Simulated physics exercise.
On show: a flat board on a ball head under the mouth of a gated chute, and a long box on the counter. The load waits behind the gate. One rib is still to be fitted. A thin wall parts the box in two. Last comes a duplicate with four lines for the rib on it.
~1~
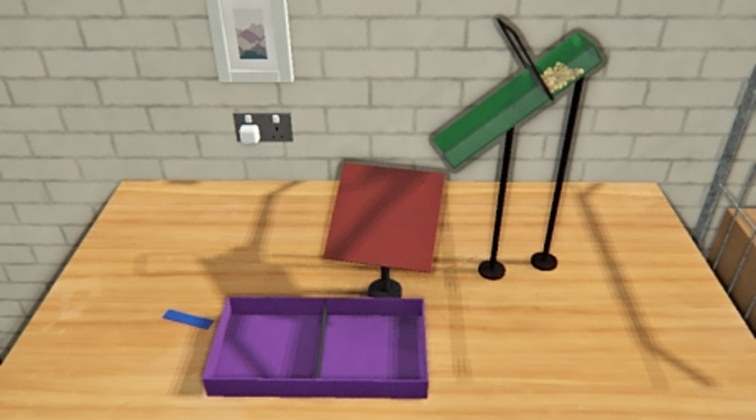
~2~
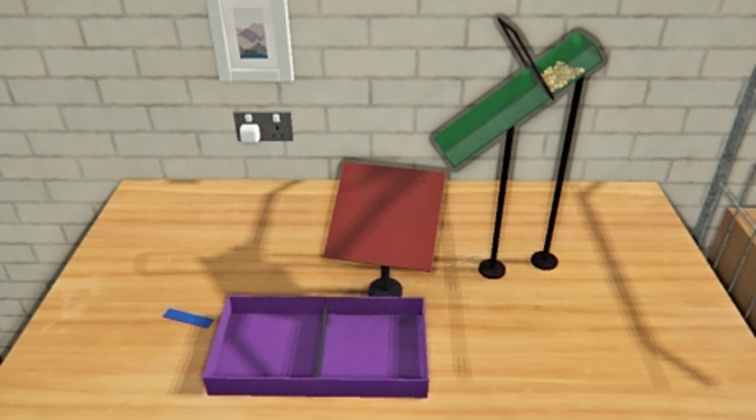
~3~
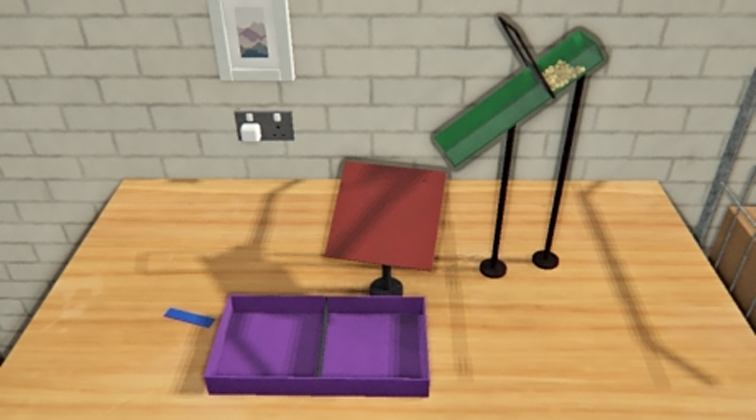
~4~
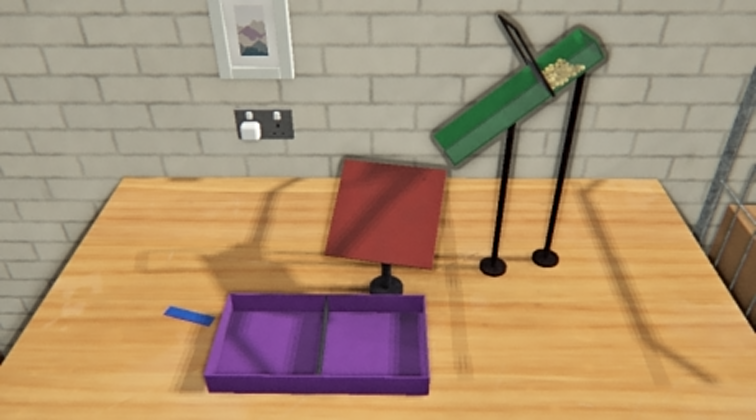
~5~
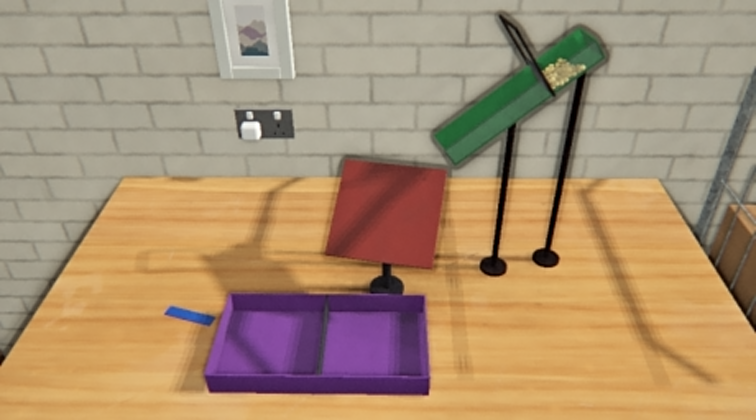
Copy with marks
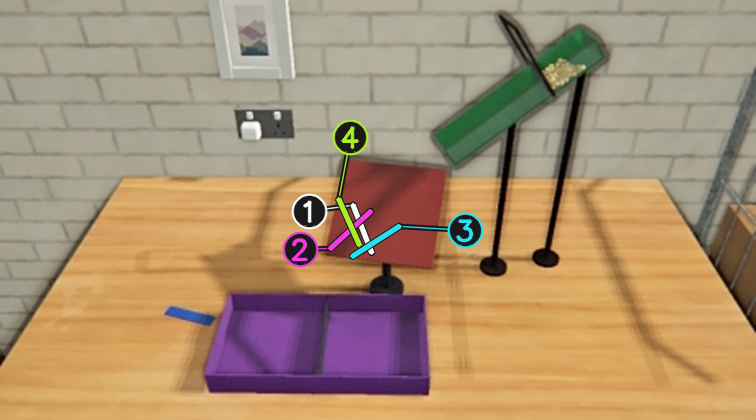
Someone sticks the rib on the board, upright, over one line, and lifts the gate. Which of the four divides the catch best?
2 works best here.
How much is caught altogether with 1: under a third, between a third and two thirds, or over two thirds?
Over two thirds.
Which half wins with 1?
Right.
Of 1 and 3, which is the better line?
That would be 3.
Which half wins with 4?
Right.
On the marked copy, line 1 from (353, 205) to (371, 252); line 2 from (370, 211) to (330, 248); line 3 from (399, 226) to (352, 256); line 4 from (338, 199) to (359, 244).
Choosing 1, of what is caught, none at all in the left half, the whole lot in the right.
Choosing 2, of what is caught, close to a third in the left half, close to two thirds in the right.
Choosing 3, of what is caught, the bulk in the left half, a small share in the right.
Choosing 4, of what is caught, a small share in the left half, all but a few in the right.
